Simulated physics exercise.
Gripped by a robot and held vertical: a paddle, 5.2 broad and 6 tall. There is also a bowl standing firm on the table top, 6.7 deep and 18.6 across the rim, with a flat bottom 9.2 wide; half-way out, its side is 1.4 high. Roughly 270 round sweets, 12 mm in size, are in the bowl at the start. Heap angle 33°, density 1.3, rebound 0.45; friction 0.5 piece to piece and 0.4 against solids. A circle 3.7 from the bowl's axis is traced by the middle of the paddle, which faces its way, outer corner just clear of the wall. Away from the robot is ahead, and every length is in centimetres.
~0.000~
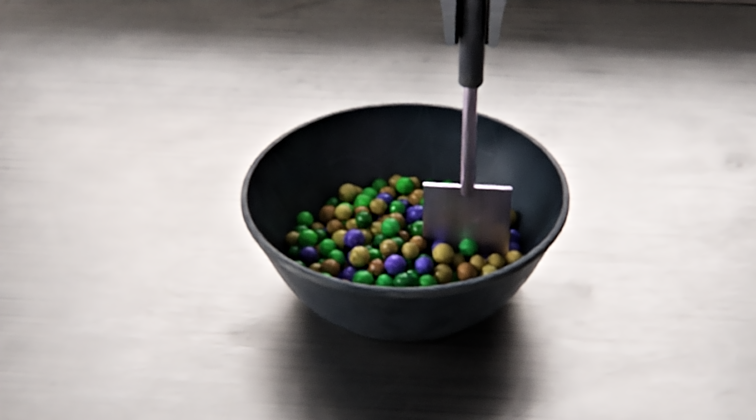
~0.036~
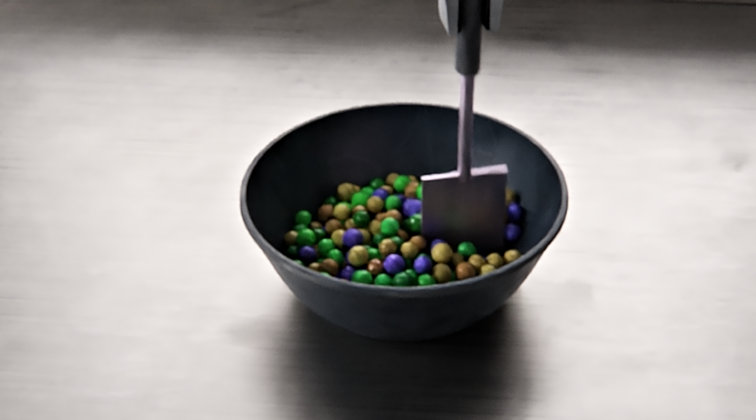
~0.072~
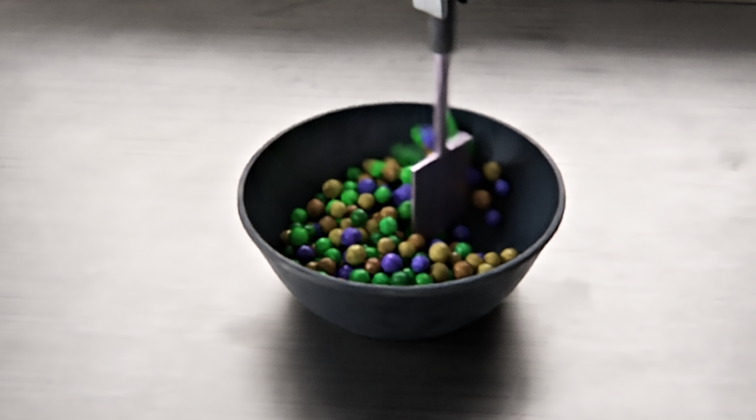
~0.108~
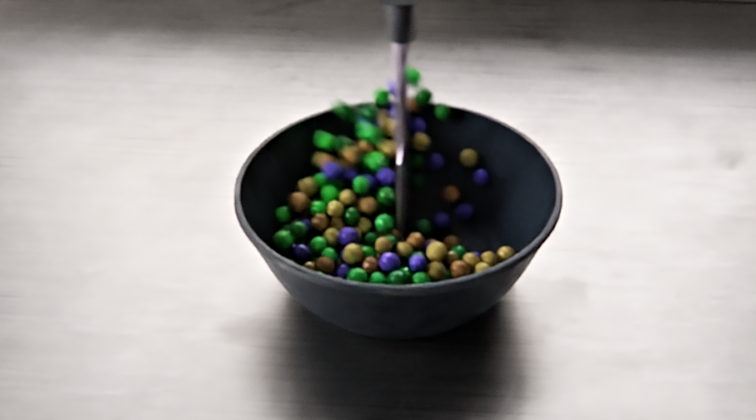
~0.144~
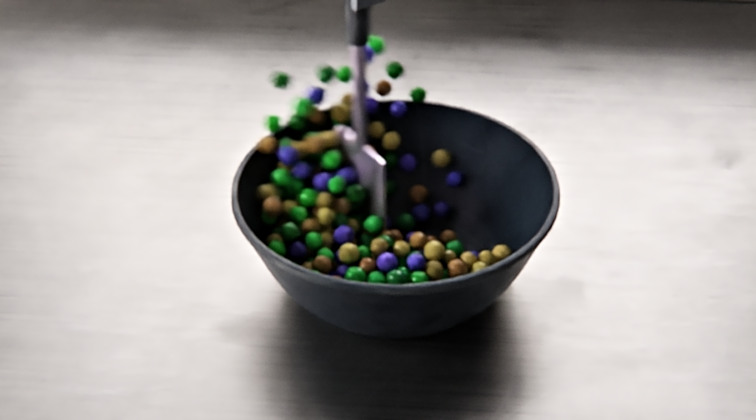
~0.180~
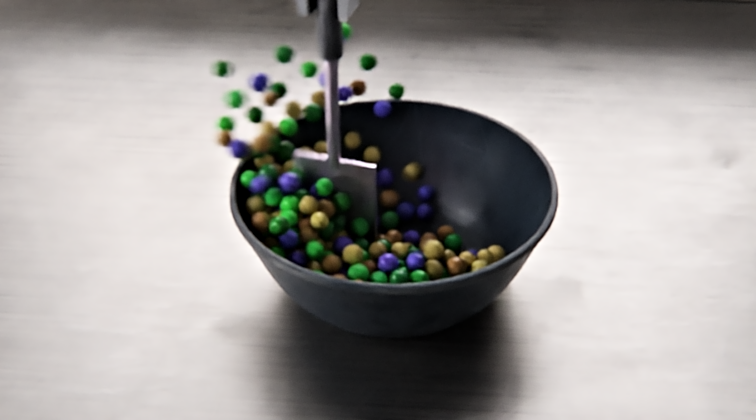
On a table top, a robot's paddle sweeps round a bowl, flinging coloured balls up leftward.
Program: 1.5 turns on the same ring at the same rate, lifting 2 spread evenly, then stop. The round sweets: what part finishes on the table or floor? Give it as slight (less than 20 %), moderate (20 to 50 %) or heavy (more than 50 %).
It is moderate.
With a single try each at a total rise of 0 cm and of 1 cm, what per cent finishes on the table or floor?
Around 40 percent, then 30 percent.
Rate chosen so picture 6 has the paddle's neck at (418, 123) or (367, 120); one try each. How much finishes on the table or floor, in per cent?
About 0 % for one try and about 15 % for the other, in order.
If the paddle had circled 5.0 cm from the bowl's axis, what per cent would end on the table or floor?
That would give close to 15 per cent.
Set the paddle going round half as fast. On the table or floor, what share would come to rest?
In that case it comes to around 0 percent.
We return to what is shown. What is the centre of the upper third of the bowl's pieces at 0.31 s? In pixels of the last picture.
About (457, 254).
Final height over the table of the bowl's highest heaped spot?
Roughly 5.0 centimetres.
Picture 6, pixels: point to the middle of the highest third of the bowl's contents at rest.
At about (382, 221).
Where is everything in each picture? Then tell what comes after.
The first frame shows paddle neck at (468, 165), 0° round; upper third of the load around (397, 240), from x 295 to 515, top at y 185; 270 in the bowl.
The second frame shows paddle neck at (465, 152), 17° round; upper third of the load around (402, 229), from x 290 to 515, top at y 180.
The third frame shows paddle neck at (441, 130), 54° round; upper third of the load around (400, 201), from x 290 to 510, top at y 125.
The fourth frame shows paddle neck at (401, 119), 92° round; upper third of the load around (366, 179), from x 280 to 505, top at y 75.
The fifth frame shows paddle neck at (360, 123), 129° round; upper third of the load around (323, 173), from x 265 to 500, top at y 45; 266 in the bowl, 4 in flight or on the tool.
The sixth frame shows paddle neck at (334, 138), 167° round; upper third of the load around (291, 186), from x 220 to 495, top at y 30; 253 in the bowl, 17 in flight or on the tool.
By 0.31 s, 308° round, highest piece 12 above the table; 217 in the bowl, 19 on the table or floor, 34 in flight or on the tool.
By 0.45 s, 89° round, highest piece 9 above the table; 197 in the bowl, 61 on the table or floor, 12 in flight or on the tool.
By 0.72 s, 180° round, highest piece 5 above the table; 193 in the bowl, 77 on the table or floor.
By 1.42 s, 180° round, highest piece 5 above the table; 193 in the bowl, 77 on the table or floor.
Final count, 193 in the bowl, 77 on the table or floor. That is 29 % on the table or floor.
